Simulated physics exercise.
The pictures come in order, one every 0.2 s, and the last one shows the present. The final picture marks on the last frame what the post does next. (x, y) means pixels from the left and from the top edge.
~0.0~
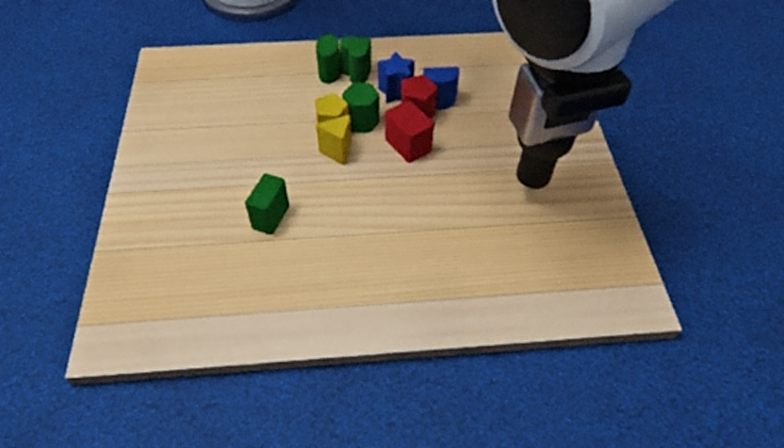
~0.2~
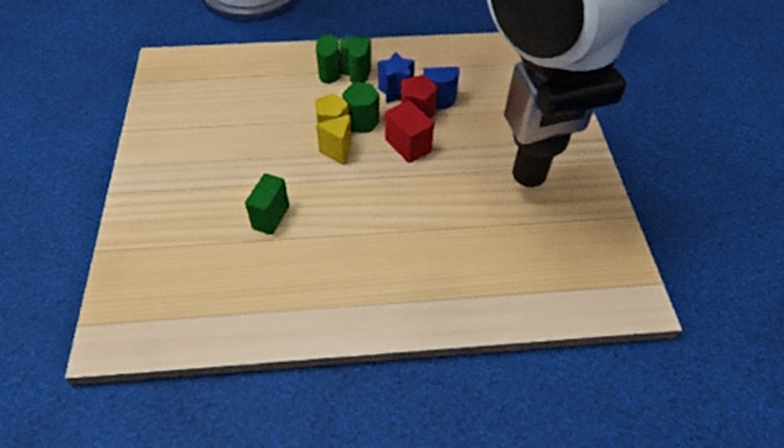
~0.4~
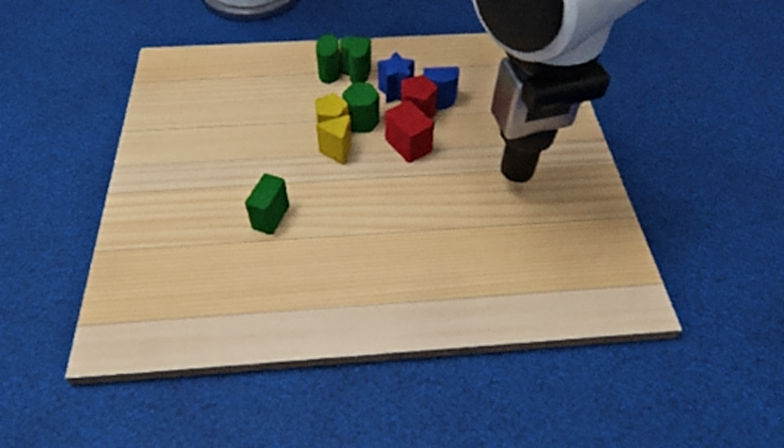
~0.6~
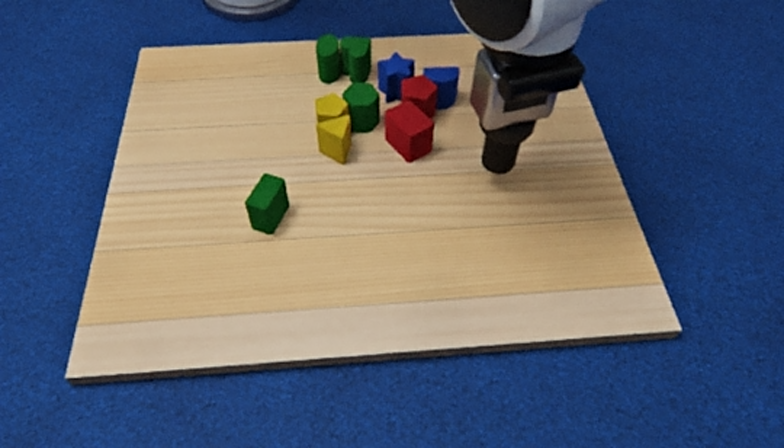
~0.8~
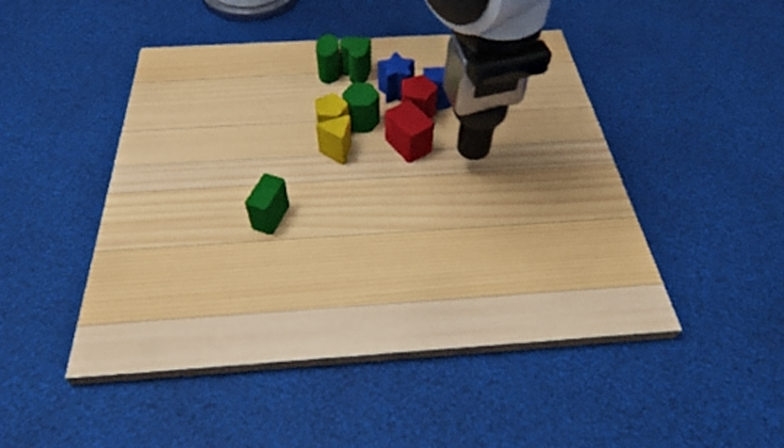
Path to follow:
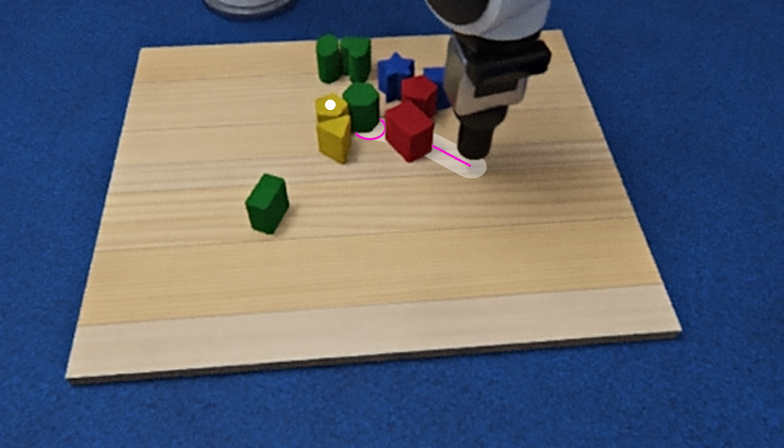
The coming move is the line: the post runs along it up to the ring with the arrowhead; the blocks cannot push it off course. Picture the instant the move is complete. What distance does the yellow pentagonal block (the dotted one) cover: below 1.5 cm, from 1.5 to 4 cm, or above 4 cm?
Final distance: 1.5 to 4 cm.
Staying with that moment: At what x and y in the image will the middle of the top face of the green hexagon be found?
At roughly (309, 73).
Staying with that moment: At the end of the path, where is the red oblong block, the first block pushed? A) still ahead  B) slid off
I choose A.
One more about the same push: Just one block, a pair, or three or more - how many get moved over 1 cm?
Three or more get moved.
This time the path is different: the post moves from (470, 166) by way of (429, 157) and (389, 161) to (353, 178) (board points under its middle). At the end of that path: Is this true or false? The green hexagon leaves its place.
That statement is accurate.
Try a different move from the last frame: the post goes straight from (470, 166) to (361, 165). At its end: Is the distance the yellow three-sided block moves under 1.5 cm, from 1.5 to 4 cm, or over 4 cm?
The distance will be below 1.5 cm.
Path on the board, from (470, 166) through (422, 141) to (370, 128); the dot is on the yellow pentagonal block.
On the path given first. One third of the way, post at (439, 132); red oblong block at (398, 114).
Two thirds of the way, post at (406, 118); yellow pentagonal block at (323, 105); green hexagon at (339, 84); red oblong block at (365, 103), turned 15° anticlockwise.
At the end, post at (369, 111); yellow pentagonal block at (299, 104), turned 80° anticlockwise; green hexagon at (309, 73), turned 15° clockwise; red oblong block at (329, 94); red pentagonal block in place.
